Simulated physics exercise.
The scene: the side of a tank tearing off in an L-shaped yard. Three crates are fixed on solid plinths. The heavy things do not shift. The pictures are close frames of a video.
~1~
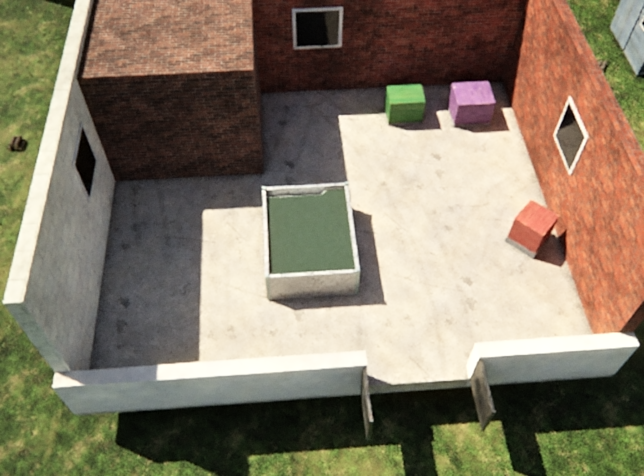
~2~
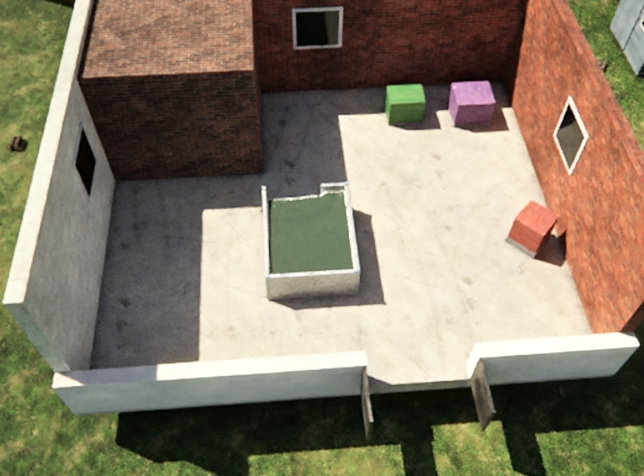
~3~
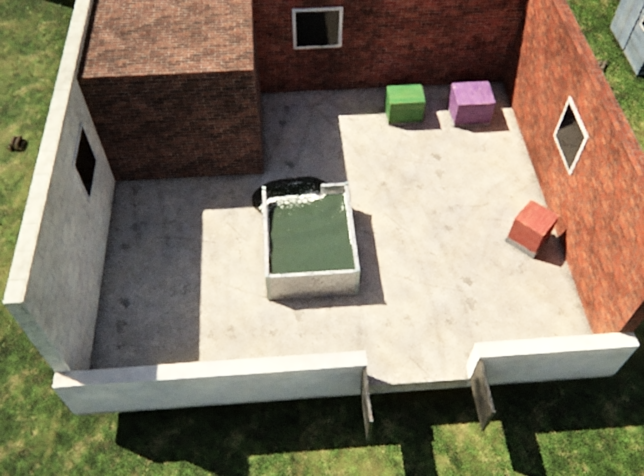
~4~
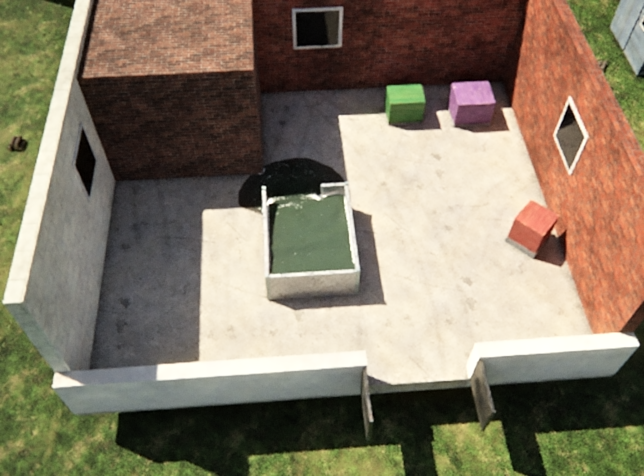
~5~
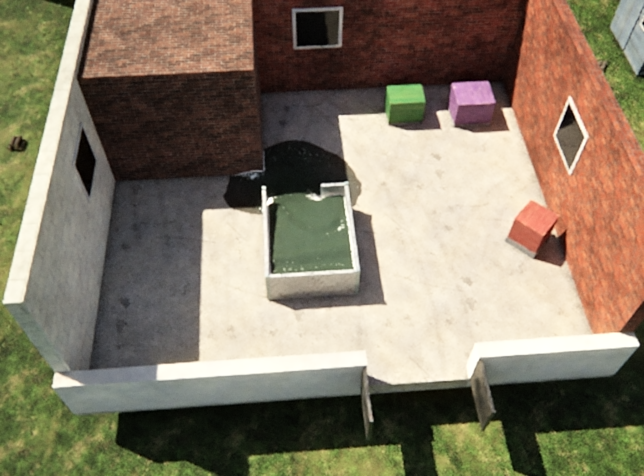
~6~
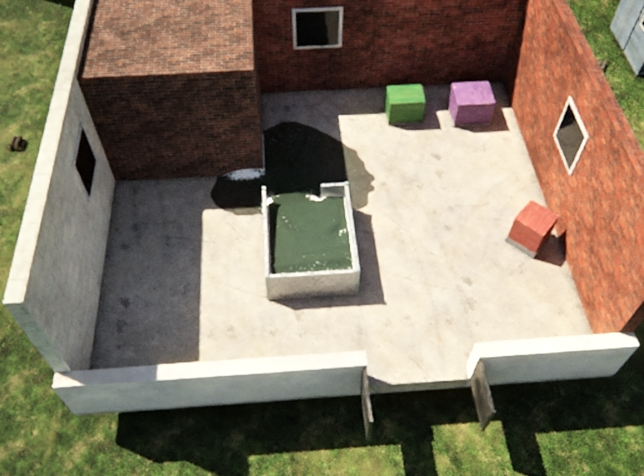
Dark water pours from the far side of an open tank and spreads across the yard.
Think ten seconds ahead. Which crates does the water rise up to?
One by one: The green crate is wetted; the red crate escapes dry; the purple crate is wetted.
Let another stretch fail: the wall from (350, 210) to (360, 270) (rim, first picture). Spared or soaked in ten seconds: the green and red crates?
My reading: The green crate gets wet, the red crate is soaked.
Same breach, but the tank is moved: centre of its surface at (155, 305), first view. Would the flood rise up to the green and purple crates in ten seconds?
The green crate is safe, the purple crate is spared.
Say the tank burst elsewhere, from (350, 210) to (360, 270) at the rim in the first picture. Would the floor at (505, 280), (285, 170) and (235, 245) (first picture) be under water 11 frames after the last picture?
As listed: Covered, dry, not flooded.
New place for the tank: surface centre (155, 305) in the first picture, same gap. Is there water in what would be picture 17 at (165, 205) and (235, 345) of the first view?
As listed: Wet, no water.
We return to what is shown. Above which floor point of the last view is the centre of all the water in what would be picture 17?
Roughly at (296, 187).
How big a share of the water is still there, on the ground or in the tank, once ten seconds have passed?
Near 98 in a hundred.
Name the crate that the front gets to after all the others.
The red-painted one.
A moment on, water covers 20 % of the floor; the green crate not reached, the red crate not reached, the purple crate not reached.
Next, water covers 25 % of the floor; the green crate water round its plinth, the red crate not reached, the purple crate not reached.
Then, water covers 35 % of the floor; the green crate water round its plinth, the red crate not reached, the purple crate water round its plinth.
Later, water covers 65 % of the floor; the green crate water round its plinth, the red crate water round its plinth, the purple crate water round its plinth.
In the end, water covers 90 % of the floor; the green crate was topped, the red crate stayed above the water, the purple crate was topped.
